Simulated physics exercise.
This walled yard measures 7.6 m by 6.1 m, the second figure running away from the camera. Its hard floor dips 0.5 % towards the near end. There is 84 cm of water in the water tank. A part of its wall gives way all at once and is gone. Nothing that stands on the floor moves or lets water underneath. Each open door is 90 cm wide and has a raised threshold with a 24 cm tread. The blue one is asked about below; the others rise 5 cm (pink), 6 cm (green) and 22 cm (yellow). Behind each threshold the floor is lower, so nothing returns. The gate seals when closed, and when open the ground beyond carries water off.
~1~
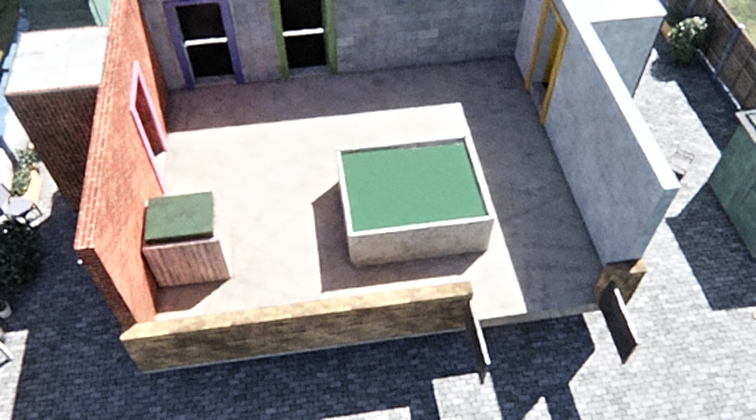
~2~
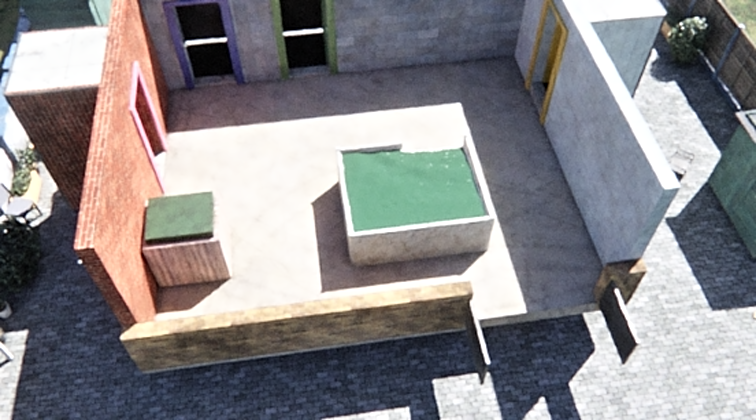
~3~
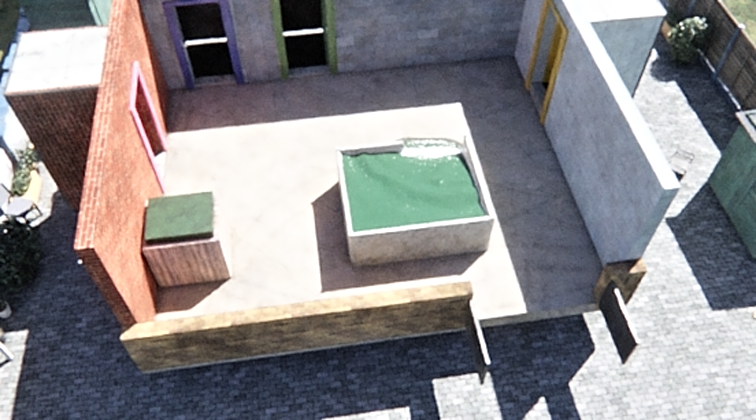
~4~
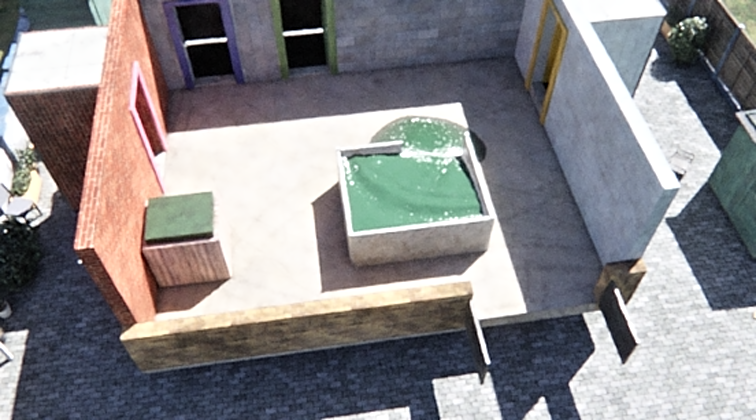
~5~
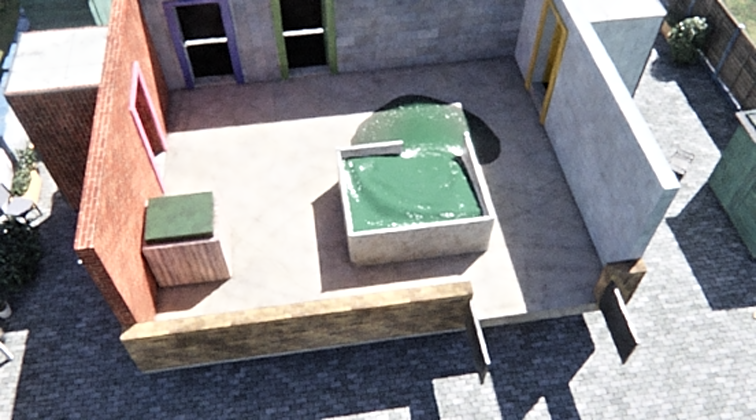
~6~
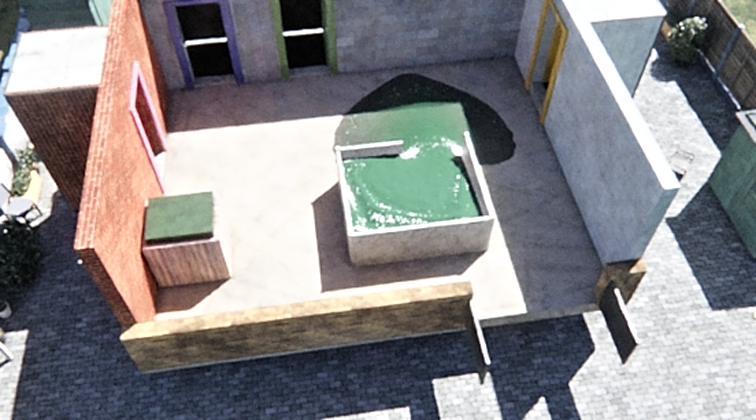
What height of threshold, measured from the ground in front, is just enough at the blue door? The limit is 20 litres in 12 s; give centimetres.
It would have to be roughly 8 cm high.
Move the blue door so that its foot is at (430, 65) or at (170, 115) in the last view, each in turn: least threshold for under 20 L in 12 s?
About 31 and 15 cm.
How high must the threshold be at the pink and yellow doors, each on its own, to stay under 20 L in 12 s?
Roughly 8.5 cm at pink and 18 cm at yellow.
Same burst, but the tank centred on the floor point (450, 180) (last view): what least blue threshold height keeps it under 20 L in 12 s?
About 9.0 cm.
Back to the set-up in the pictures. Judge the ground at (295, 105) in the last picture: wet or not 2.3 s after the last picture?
It is flooded.
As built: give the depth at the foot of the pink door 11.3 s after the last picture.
Roughly 9.5 cm deep.
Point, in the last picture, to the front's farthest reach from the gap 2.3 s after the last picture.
At about (169, 94).
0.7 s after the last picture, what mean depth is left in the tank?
Roughly 55 cm on average.
Then, 0.7 s after the last picture water covers 30 % of the floor, deepest (47 cm) near (438, 168); it has not reached the blue door.
Then, 2.3 s after the last picture water covers 40 % of the floor, deepest (35 cm) near (436, 68); 6 cm at the blue door, 0 litres in over its 6 cm threshold.
Then, 11.3 s after the last picture water covers 100 % of the floor, deepest (10 cm) near (324, 326); 8 cm at the blue door, 43 litres in over its 6 cm threshold.
At the blue door as built, the water peaked near 10 cm, 6.5 s after the last picture.
With a threshold of 7 cm, 31 litres would have come in within the 12 s; with 10 cm, 9 litres. So under 20 litres takes about 8 cm.
